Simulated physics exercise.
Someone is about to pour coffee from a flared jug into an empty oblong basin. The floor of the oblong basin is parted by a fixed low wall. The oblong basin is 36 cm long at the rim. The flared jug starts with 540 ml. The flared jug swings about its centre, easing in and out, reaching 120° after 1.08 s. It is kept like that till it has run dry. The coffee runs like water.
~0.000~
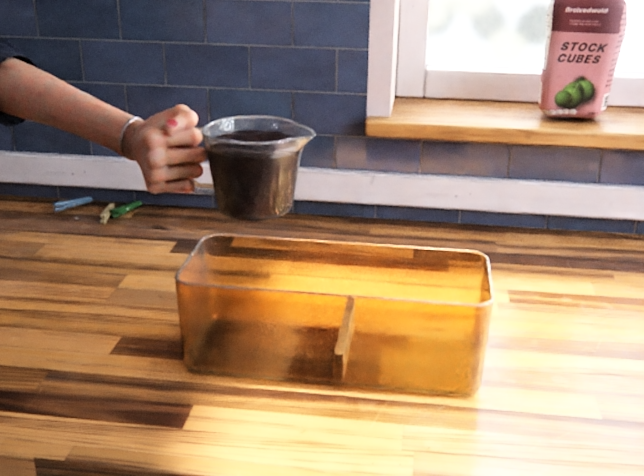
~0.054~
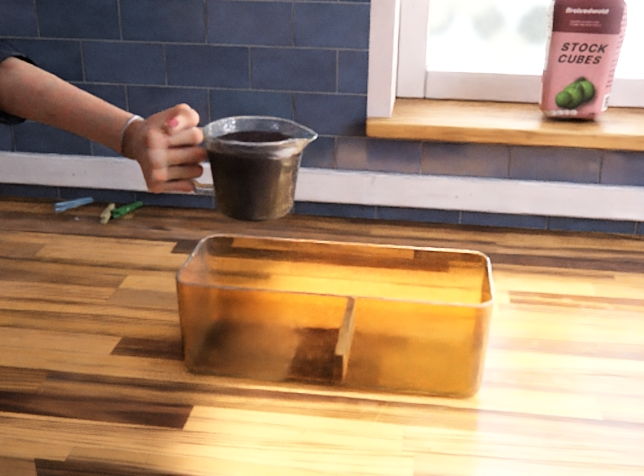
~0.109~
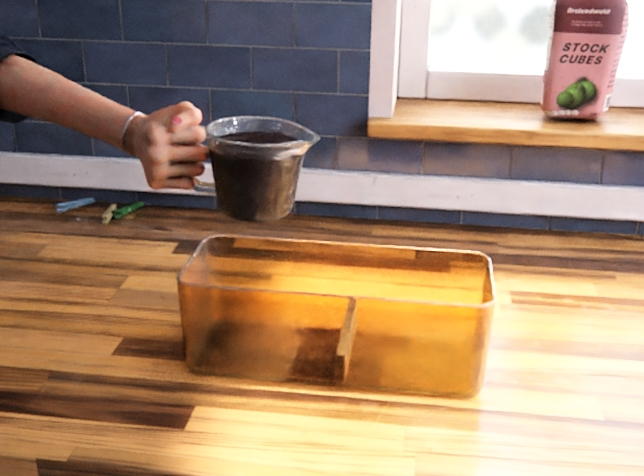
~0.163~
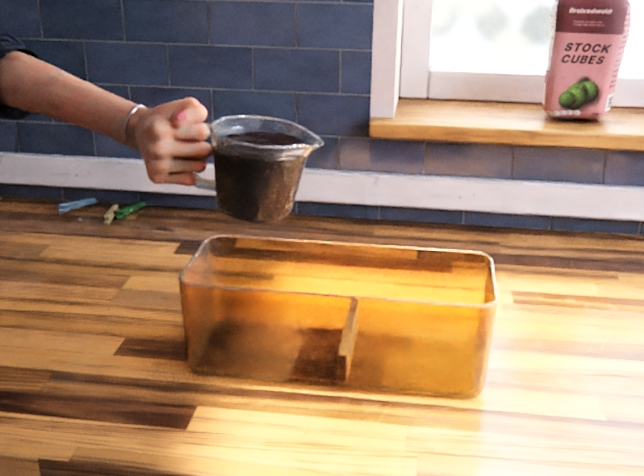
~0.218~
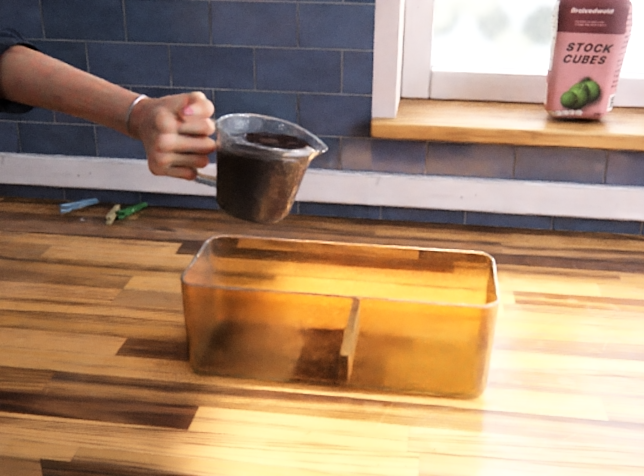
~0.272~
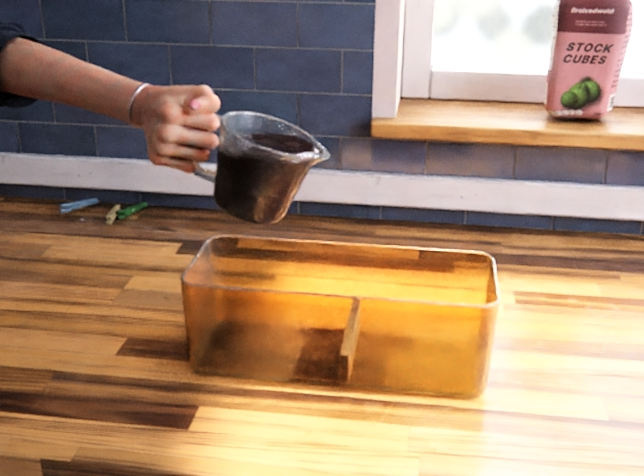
We see a hand at the left holding a clear jug of dark liquid above an amber, divided oblong basin on a wooden counter; the hand shifts slightly right and gradually tilts the jug rightward, its spout lowering a little.
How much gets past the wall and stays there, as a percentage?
Roughly 66 per cent is past the wall.
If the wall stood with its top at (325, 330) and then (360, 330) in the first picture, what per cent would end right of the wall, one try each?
In turn about 85 and 40 per cent.
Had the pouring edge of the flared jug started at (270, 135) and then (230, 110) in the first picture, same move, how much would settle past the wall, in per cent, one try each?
In turn about 5 and 10 per cent.
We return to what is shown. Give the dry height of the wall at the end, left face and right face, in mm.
Some 32 mm on the left and 22 mm on the right.
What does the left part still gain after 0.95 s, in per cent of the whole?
About 6 per cent.
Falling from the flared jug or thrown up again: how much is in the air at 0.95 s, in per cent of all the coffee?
Some 4 per cent.
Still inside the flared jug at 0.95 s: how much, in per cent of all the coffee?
Some 3 per cent.
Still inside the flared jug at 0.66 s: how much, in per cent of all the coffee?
Near 52 in a hundred.
After 0.66 s the tilt is 81° and 51 per cent is still to pour, 0 is left of the wall and 25 right of it.
After 0.95 s the tilt is 116° and 3 per cent is still to pour, 28 is left of the wall and 66 right of it.
After 1.25 s the tilt is 120° and 0 per cent is still to pour, 33 is left of the wall and 66 right of it.
After 1.58 s the tilt is 120° and 0 per cent is still to pour, 33 is left of the wall and 66 right of it.
In the end 33 per cent lies left of the wall, 66 right of it and 0 outside.
